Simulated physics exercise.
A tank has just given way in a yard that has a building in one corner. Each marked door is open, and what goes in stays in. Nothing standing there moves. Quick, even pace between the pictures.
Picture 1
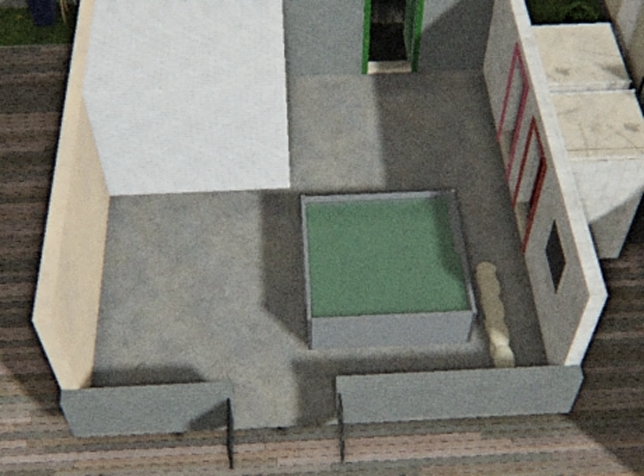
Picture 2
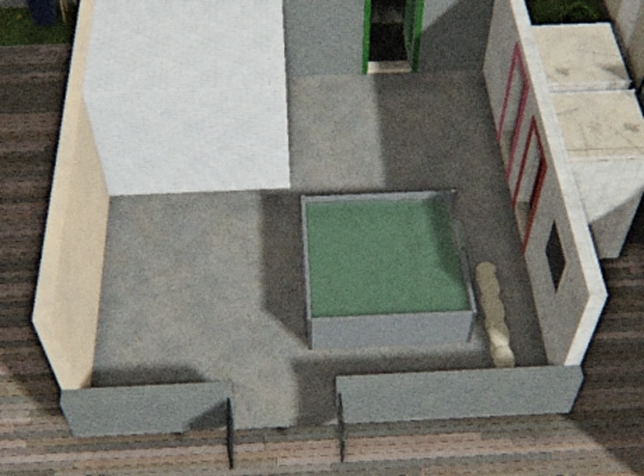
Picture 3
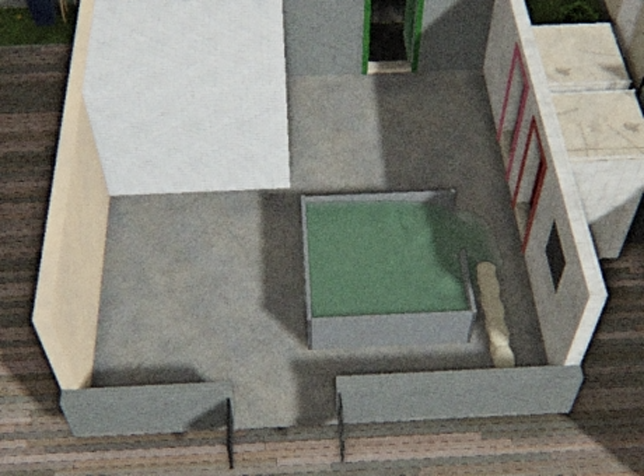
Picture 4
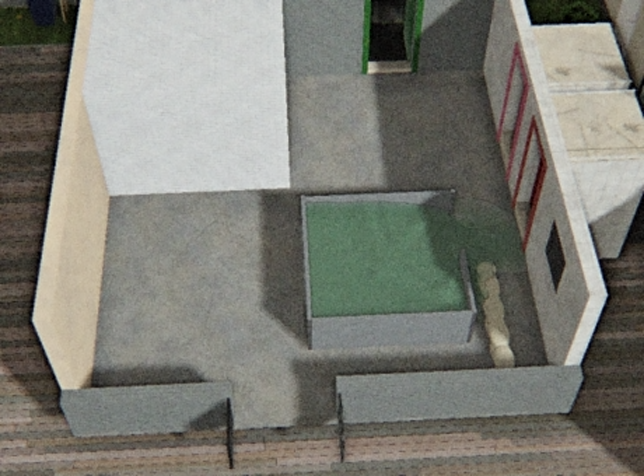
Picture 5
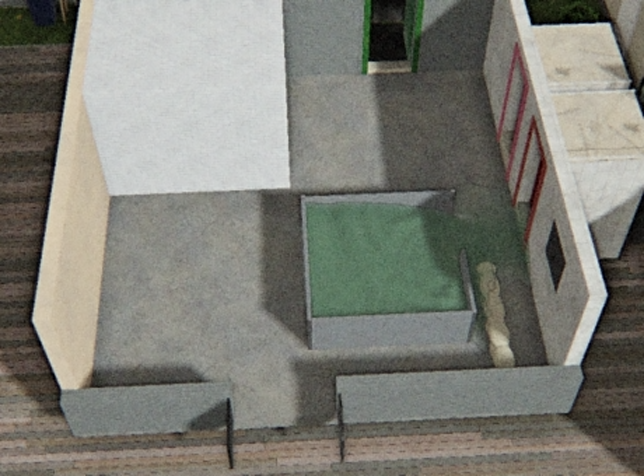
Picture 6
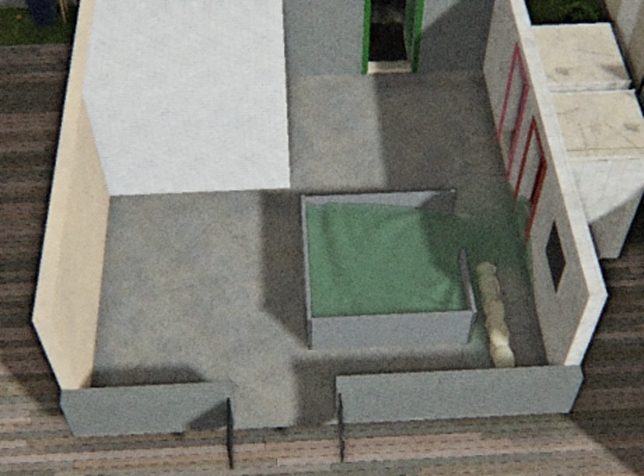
Green water in a square, low-walled tank leaked out at its back right corner and spread thinly across the gray yard toward the right wall, while the level inside the tank dropped a little.
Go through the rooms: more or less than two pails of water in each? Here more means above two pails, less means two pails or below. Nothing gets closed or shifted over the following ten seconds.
Red door: More; green door: More; pink door: Less.
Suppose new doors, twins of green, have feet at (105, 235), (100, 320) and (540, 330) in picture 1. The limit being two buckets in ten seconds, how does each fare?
First falls short, then falls short, then tops the limit.
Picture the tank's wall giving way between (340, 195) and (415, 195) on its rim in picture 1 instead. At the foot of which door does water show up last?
Coming last is the one in red.
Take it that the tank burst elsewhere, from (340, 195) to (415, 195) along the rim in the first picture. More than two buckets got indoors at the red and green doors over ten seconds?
Door by door - red does not exceed it; green exceeds it.
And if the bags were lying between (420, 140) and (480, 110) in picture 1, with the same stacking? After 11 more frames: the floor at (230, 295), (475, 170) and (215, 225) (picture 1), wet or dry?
The first point is still bare, the second swamped and the third still bare.
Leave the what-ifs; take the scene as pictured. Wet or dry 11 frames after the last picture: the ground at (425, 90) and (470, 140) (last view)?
One after the other: Under water, under water.
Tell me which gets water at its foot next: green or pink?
The door marked pink.
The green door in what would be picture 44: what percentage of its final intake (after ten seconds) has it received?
Around 65 in a hundred.
A moment on, water covers 15 % of the floor; the red door far over two buckets in, the green door not reached, the pink door wet at the sill, nothing in.
Next, water covers 30 % of the floor; the red door far over two buckets in, the green door not reached, the pink door wet at the sill, nothing in.
Then, water covers 45 % of the floor; the red door far over two buckets in, the green door under two buckets in, the pink door wet at the sill, nothing in.
Later, water covers 65 % of the floor; the red door far over two buckets in, the green door over two buckets in, the pink door wet at the sill, nothing in.
In the end, water covers 90 % of the floor; the red door far over two buckets in, the green door over two buckets in, the pink door wet at the sill, nothing in.
